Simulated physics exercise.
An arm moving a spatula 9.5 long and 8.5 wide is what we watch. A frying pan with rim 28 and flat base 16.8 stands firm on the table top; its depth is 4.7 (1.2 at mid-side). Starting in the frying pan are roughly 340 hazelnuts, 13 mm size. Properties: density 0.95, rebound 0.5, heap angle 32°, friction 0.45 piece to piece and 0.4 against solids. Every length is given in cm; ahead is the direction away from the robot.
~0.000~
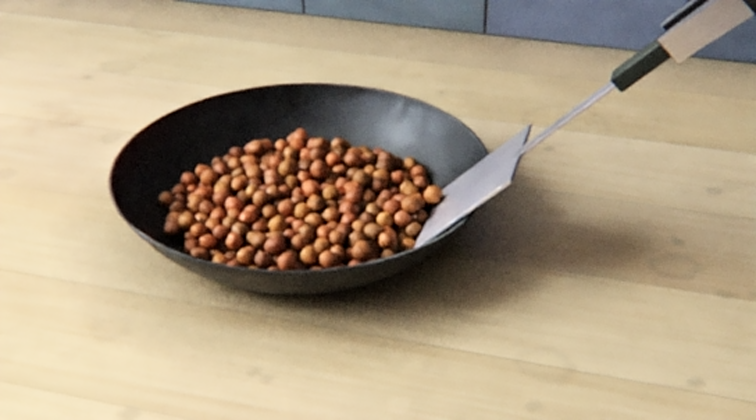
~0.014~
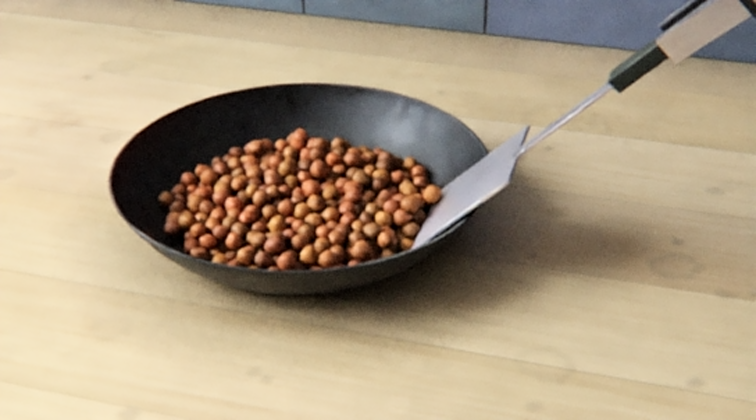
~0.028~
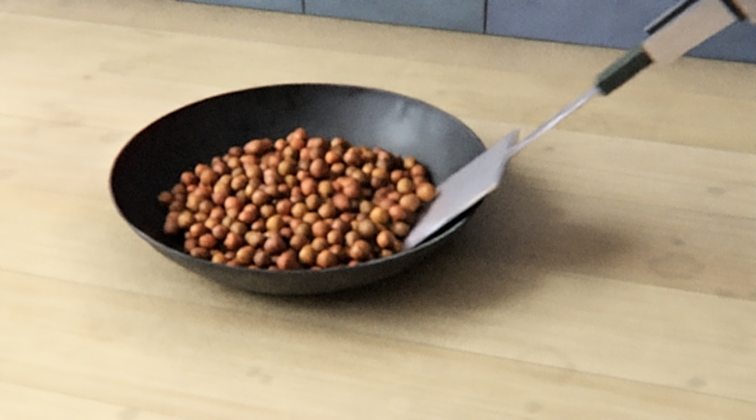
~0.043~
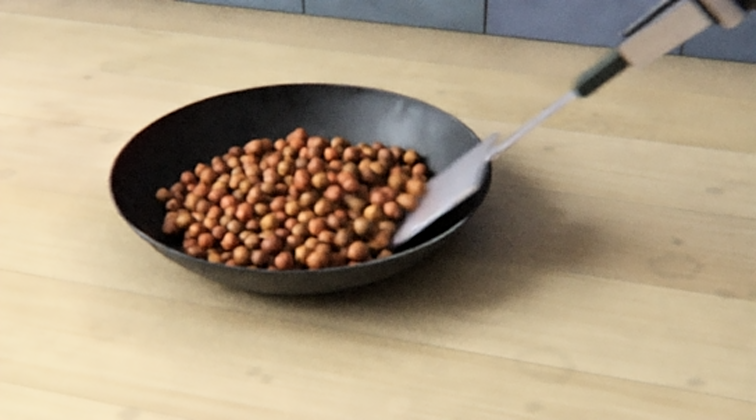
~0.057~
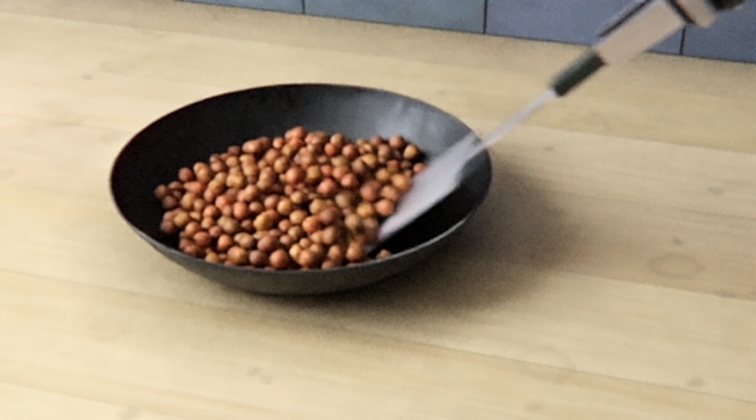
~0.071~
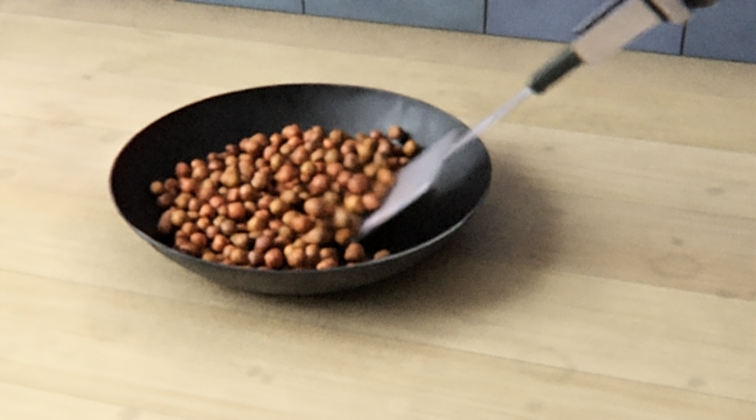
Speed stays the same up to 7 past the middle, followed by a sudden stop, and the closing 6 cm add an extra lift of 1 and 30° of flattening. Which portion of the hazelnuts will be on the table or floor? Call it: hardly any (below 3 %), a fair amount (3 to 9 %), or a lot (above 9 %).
A fair amount.
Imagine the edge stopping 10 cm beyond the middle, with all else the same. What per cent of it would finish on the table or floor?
Then the share is near 20 in a hundred.
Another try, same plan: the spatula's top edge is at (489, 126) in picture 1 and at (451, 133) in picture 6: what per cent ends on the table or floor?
Near 0 in a hundred.
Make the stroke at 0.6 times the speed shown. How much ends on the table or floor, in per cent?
That comes to some 0 per cent, roughly.
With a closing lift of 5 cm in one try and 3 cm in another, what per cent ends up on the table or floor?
Near 15 and 5 percent respectively.
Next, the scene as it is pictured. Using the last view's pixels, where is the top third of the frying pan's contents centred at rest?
About (192, 160).
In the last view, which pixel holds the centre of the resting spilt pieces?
Centre of the spill: Approx. (98, 168).
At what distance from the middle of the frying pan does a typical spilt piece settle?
It works out to near 20 cm.
By 0.11 s, sloping 46°, highest piece 5 above the table; 345 in the frying pan.
By 0.14 s, sloping 36°, highest piece 6 above the table; 345 in the frying pan.
By 0.36 s, sloping 16°, highest piece 6 above the table; 329 in the frying pan, 13 on the table or floor, 3 on the blade or in flight.
By 1.41 s, sloping 16°, highest piece 6 above the table; 329 in the frying pan, 16 on the table or floor.
Final count, 329 in the frying pan, 16 on the table or floor. That is 5 % on the table or floor.
